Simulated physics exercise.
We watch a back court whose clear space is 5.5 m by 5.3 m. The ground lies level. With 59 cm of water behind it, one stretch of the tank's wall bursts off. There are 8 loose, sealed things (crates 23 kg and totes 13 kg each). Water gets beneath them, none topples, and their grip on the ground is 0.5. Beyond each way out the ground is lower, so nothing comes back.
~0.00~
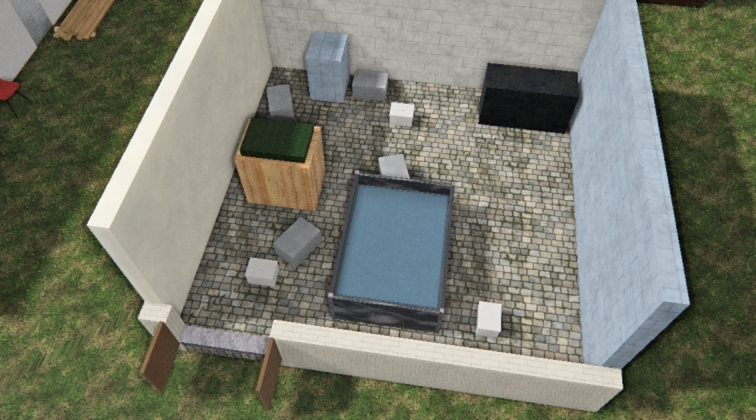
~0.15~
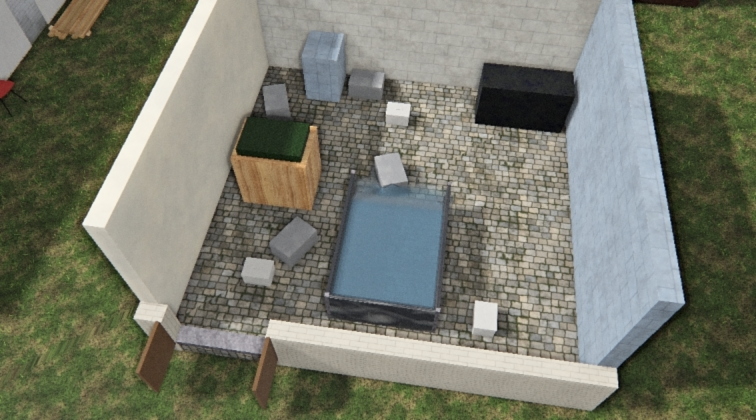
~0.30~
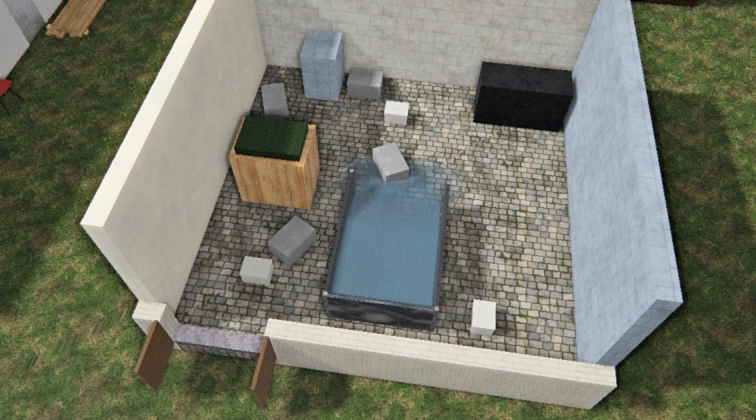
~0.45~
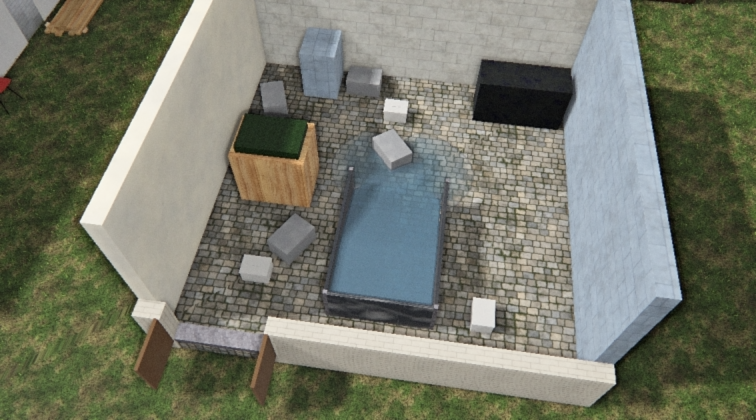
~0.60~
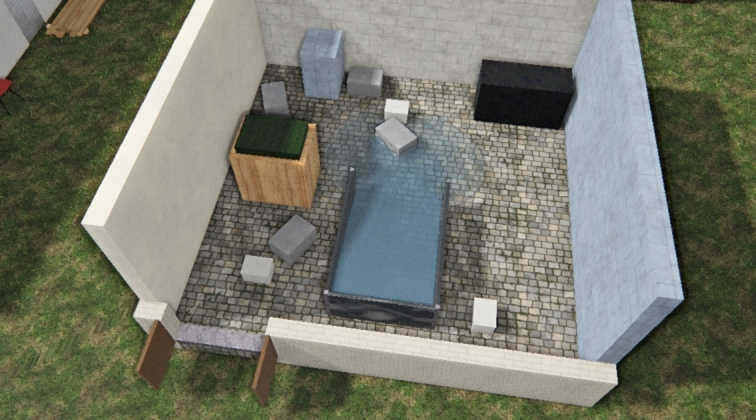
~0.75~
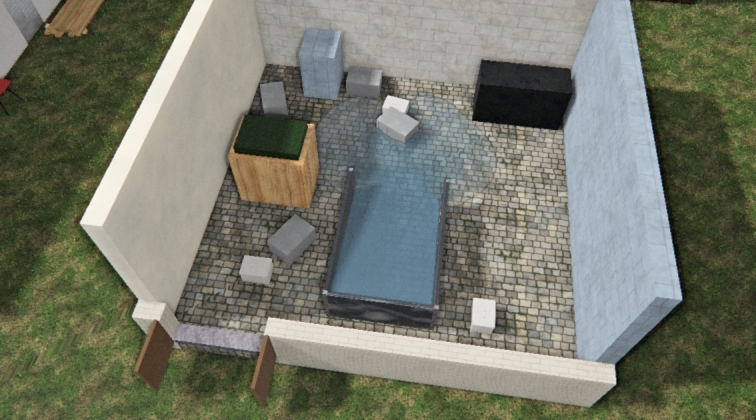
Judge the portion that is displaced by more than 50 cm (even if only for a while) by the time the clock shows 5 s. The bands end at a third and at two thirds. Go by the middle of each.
That comes to one to two thirds.
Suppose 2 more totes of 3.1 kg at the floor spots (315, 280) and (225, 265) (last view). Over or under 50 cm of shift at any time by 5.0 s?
In that order: Short of it, short of it.
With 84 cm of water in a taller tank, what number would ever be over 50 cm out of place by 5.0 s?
In that case 5 of them.
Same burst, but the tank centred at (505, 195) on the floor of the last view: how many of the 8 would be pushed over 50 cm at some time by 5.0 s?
In that case 2 of them.
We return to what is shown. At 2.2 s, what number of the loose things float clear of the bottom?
I count 3.
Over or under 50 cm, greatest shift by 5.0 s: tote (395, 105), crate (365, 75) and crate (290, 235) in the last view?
In that order: More, over, less.
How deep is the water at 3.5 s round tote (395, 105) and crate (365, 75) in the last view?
About 18 and 17 cm.
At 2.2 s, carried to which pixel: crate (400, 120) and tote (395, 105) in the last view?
Around (406, 81) and (398, 68).
After 1.1 s 1 of 8 are over 50 cm from their spots; 0 afloat.
After 2.2 s 2 of 8 are over 50 cm from their spots; 3 afloat.
After 3.5 s 1 of 8 are over 50 cm from their spots; 3 afloat.
After 5.0 s 3 of 8 are over 50 cm from their spots, and 4 have been at some point; 3 afloat.
